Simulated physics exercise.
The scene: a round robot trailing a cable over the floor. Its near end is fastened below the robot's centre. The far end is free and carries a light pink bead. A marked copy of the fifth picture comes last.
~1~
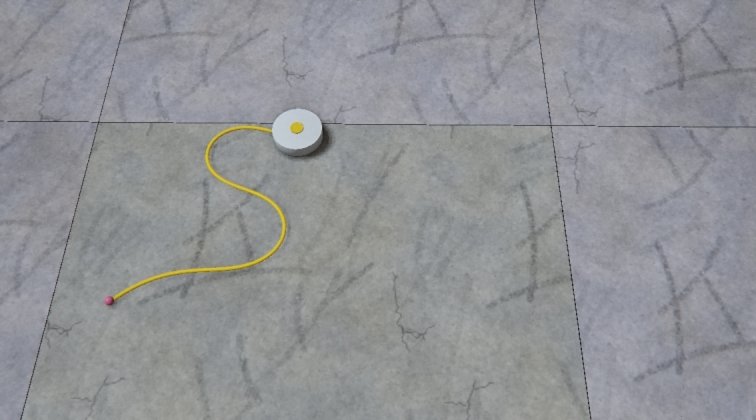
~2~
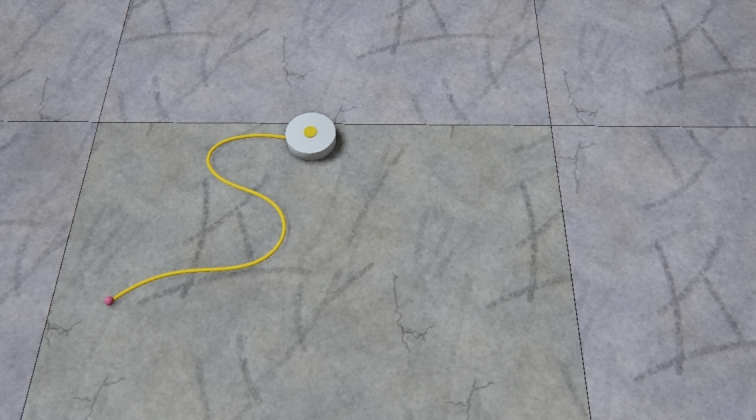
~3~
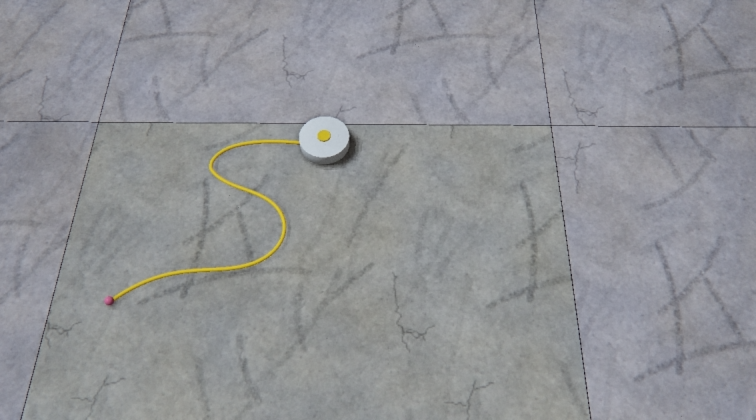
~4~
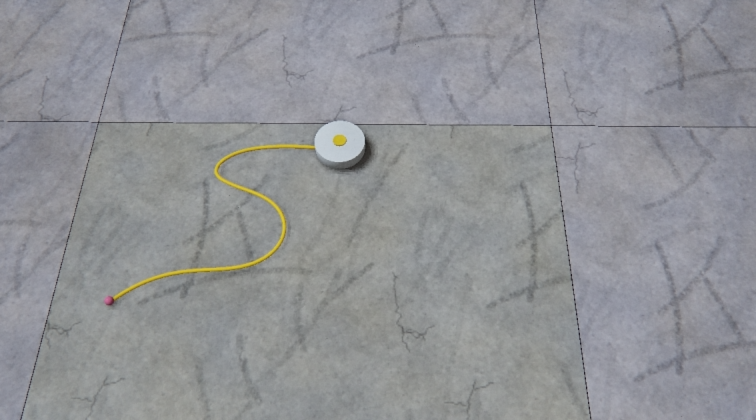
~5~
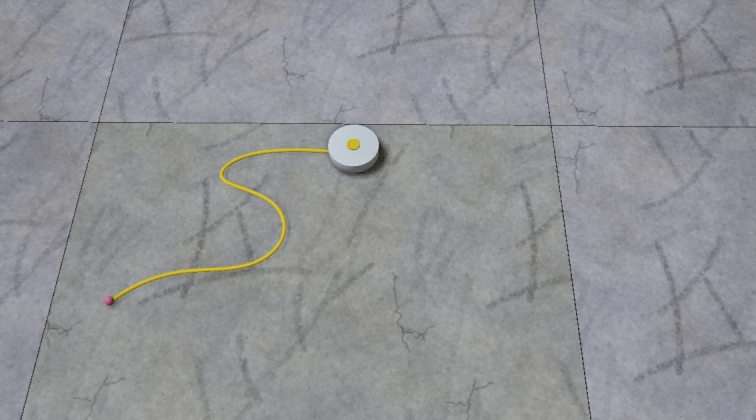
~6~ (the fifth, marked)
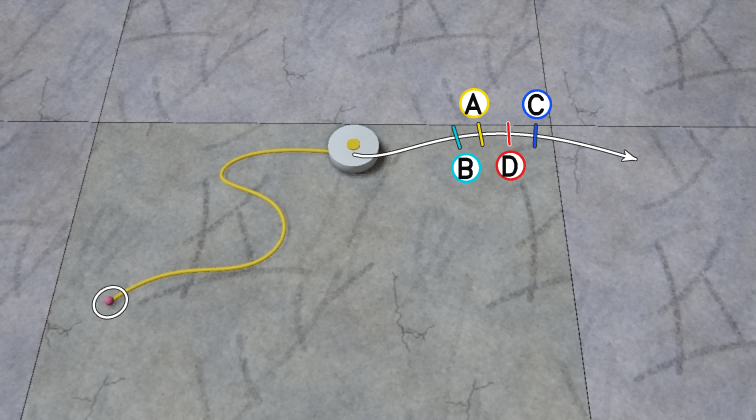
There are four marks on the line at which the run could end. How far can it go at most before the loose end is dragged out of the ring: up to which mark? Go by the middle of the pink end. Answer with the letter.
As far as tick D.
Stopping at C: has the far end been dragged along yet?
By then, yes.
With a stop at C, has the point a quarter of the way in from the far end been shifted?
By then, yes.
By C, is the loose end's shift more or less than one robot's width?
Less.
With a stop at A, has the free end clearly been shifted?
By then, no.
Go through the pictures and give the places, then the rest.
Robot (298, 133); free end (109, 301), in the first picture.
Robot (311, 137); free end (109, 301), in the second picture.
Robot (325, 141); free end (109, 301), in the third picture.
Robot (340, 146); free end (109, 301), in the fourth picture.
Robot (354, 150); free end (109, 301), in the fifth picture.
On the marked copy, A at (481, 134); B at (457, 137); C at (535, 136); D at (509, 134); the ring at (110, 302); the route from (354, 155) via (497, 134) to (636, 159).
Following D. Soon after the start, robot (408, 144), middle of the cable (277, 209), free end (109, 301).
Later, robot (463, 131), middle of the cable (278, 208), free end (109, 301).
In the end, robot (510, 129), middle of the cable (316, 207), free end (111, 300); the free end is still in its ring.
As for the rest, A is safe but short; B is safe but short; C drags the free end to (132, 289).
